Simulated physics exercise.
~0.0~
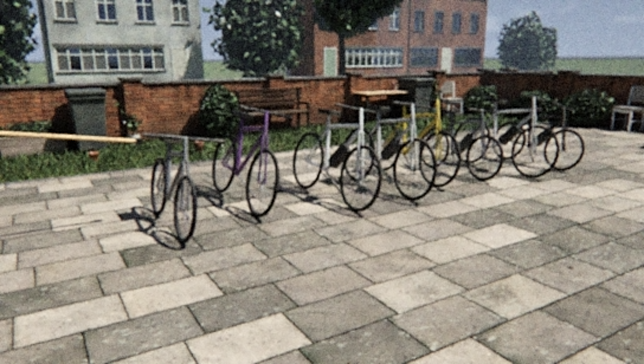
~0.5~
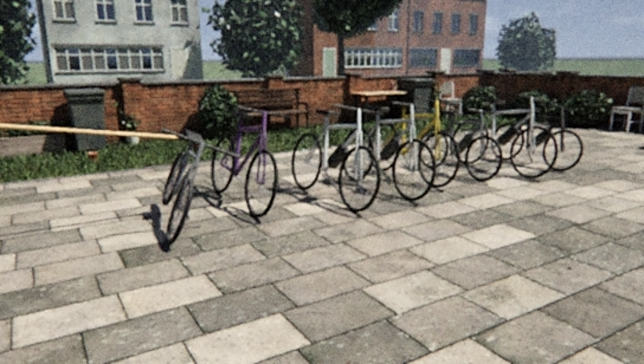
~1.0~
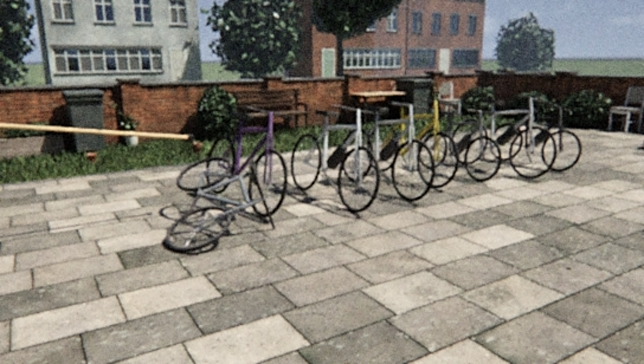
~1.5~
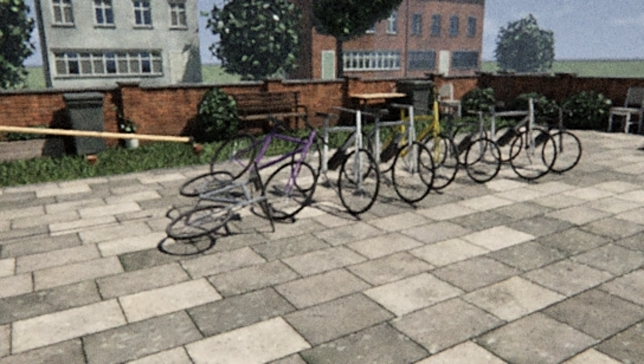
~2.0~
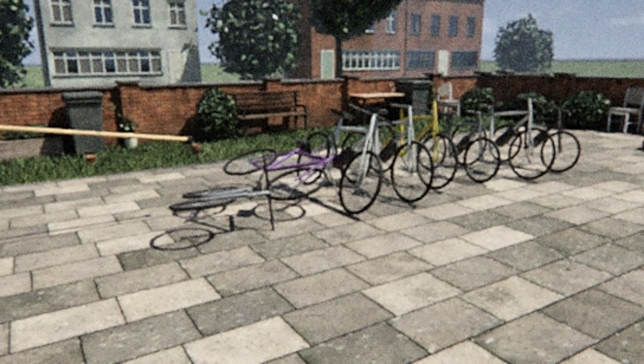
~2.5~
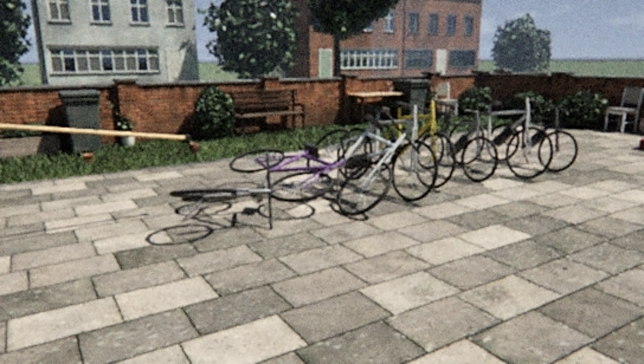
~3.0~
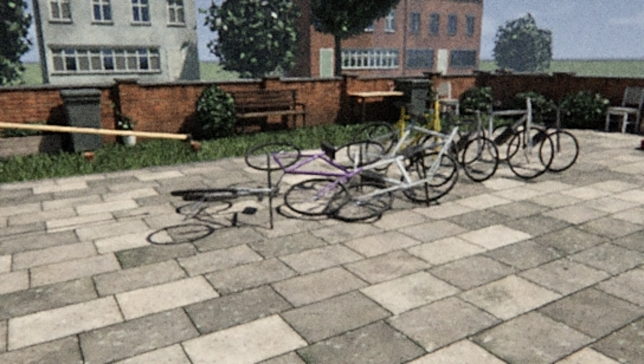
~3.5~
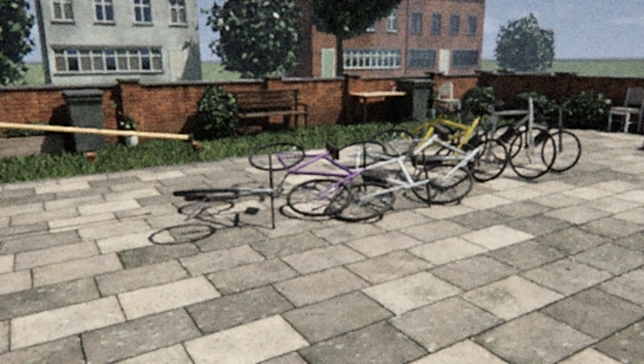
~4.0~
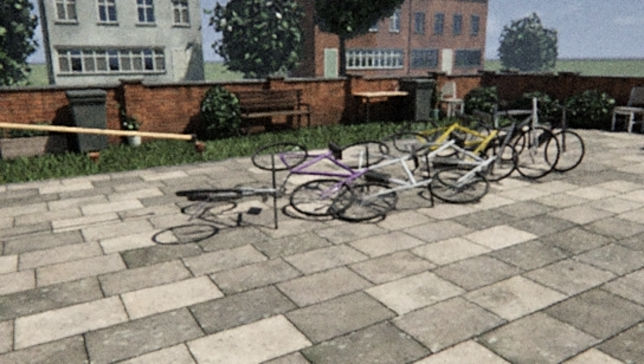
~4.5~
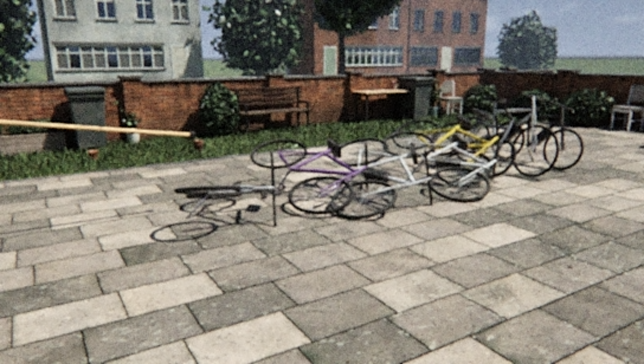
A long pale pole reaches in from the left across a sunlit paved yard, seen from a slightly raised, gently swaying view, with a low brick wall, shrubs, a bench and buildings behind. Beside its tip begins a row of parked bicycles, a grey one first, then a purple one, with a yellow one farther right. The pole pushes the grey bicycle, which topples rightward into the purple one. The purple bicycle goes down against its pale neighbour, and the fall runs on until the yellow one tips over. It stops there, leaving the last two bicycles at the right standing.
